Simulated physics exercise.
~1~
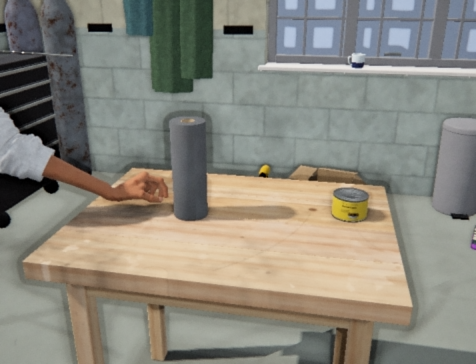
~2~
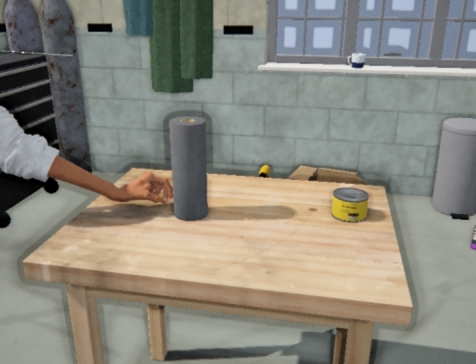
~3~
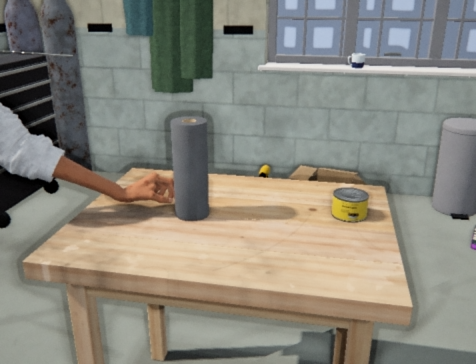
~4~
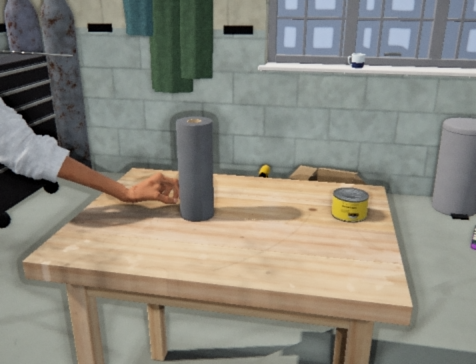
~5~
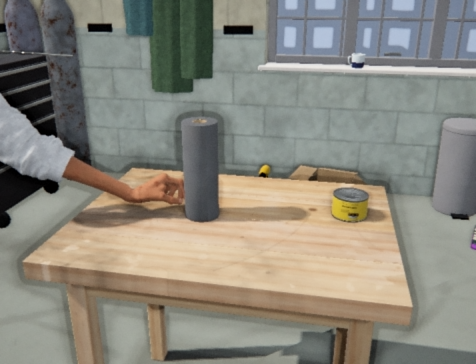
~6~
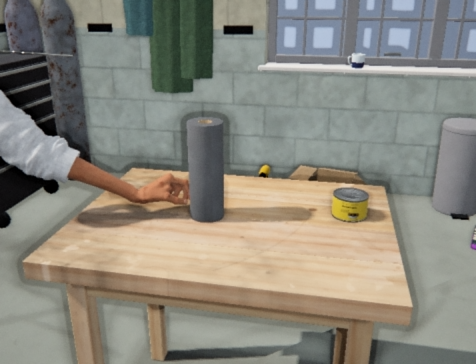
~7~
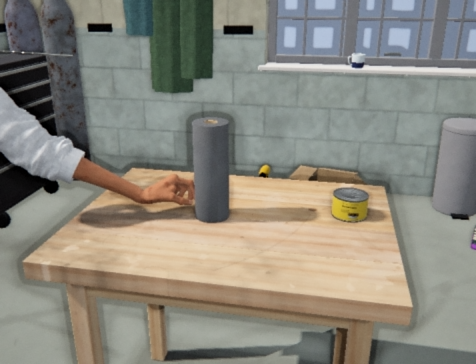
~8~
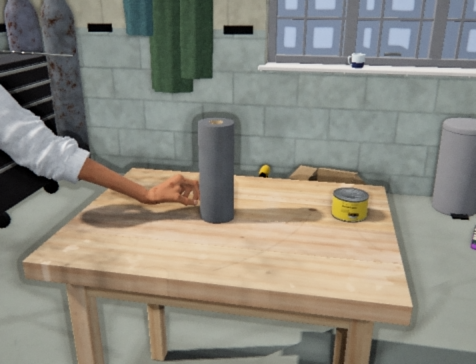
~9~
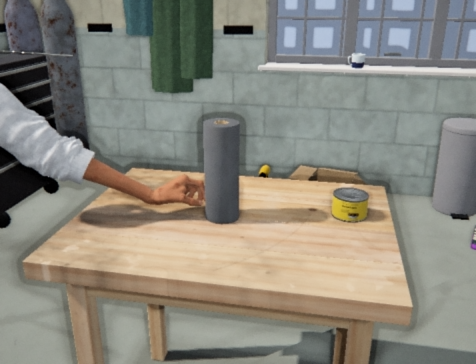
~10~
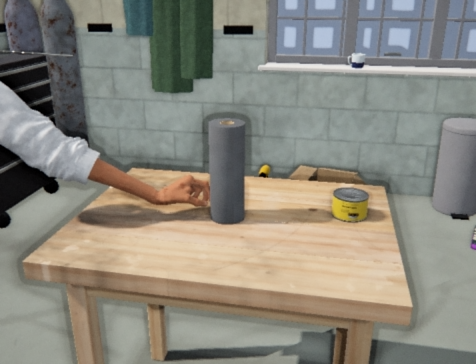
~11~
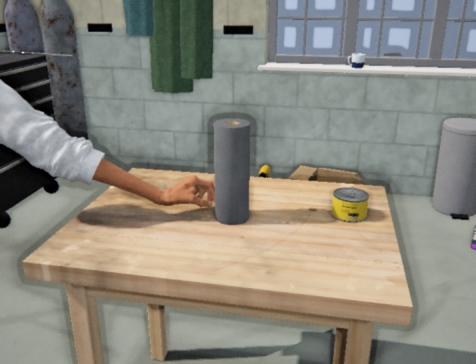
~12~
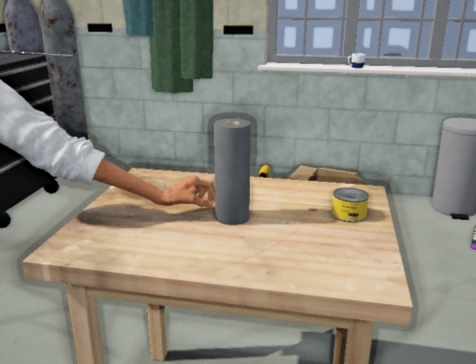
Hand slowly pushing an upright grey roll rightward across a wooden table towards a yellow tub, the roll still standing at the end.
